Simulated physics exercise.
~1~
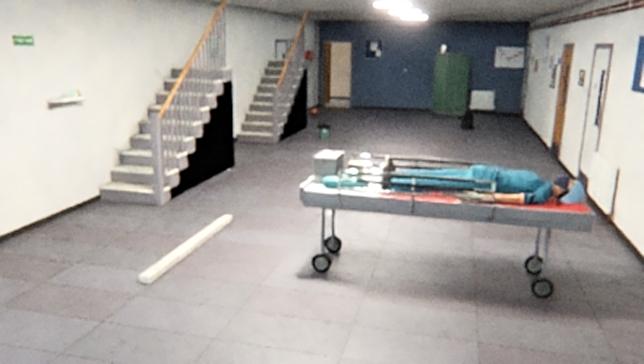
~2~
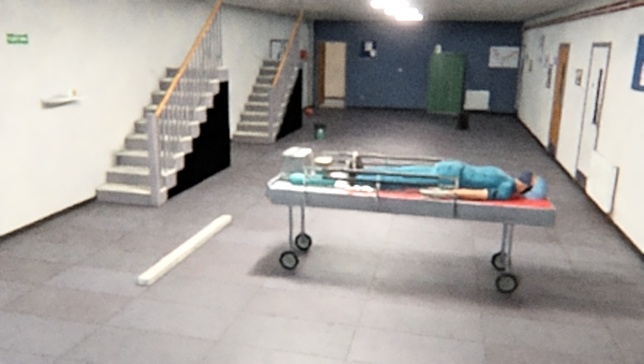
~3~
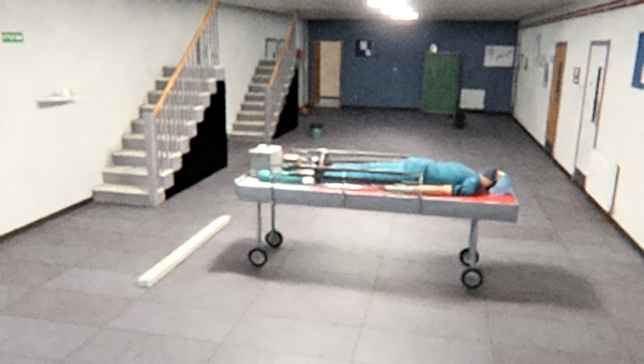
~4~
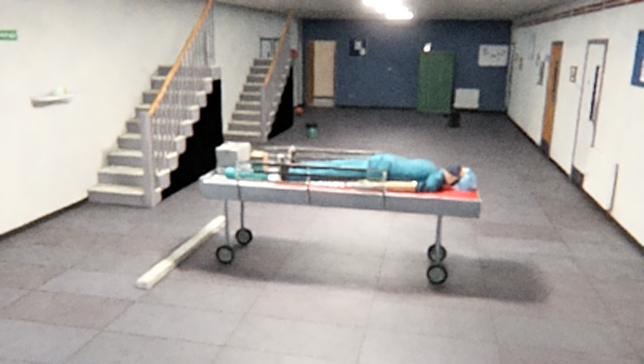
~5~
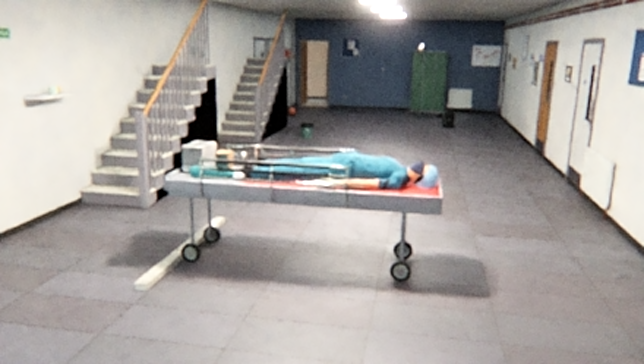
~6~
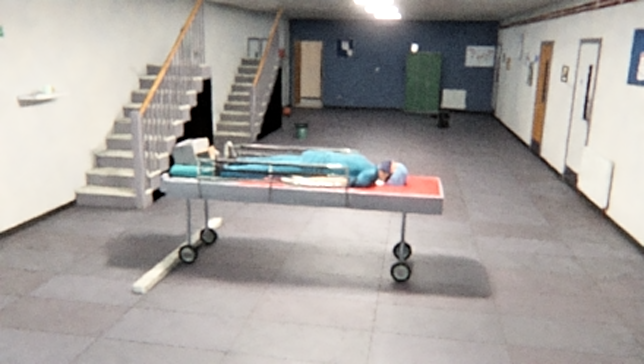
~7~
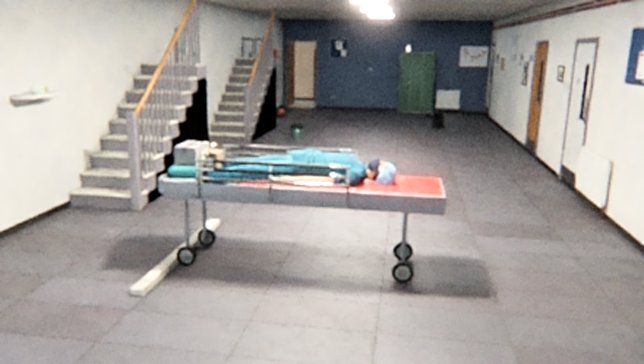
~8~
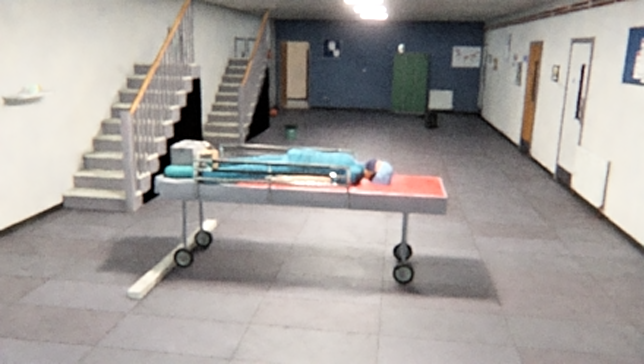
A person in teal clothes lay on a wheeled stretcher that rolled left, feet first, across a hallway and halted by a long pale bar on the floor; the body slid a little further toward the foot end, then settled, still aboard.
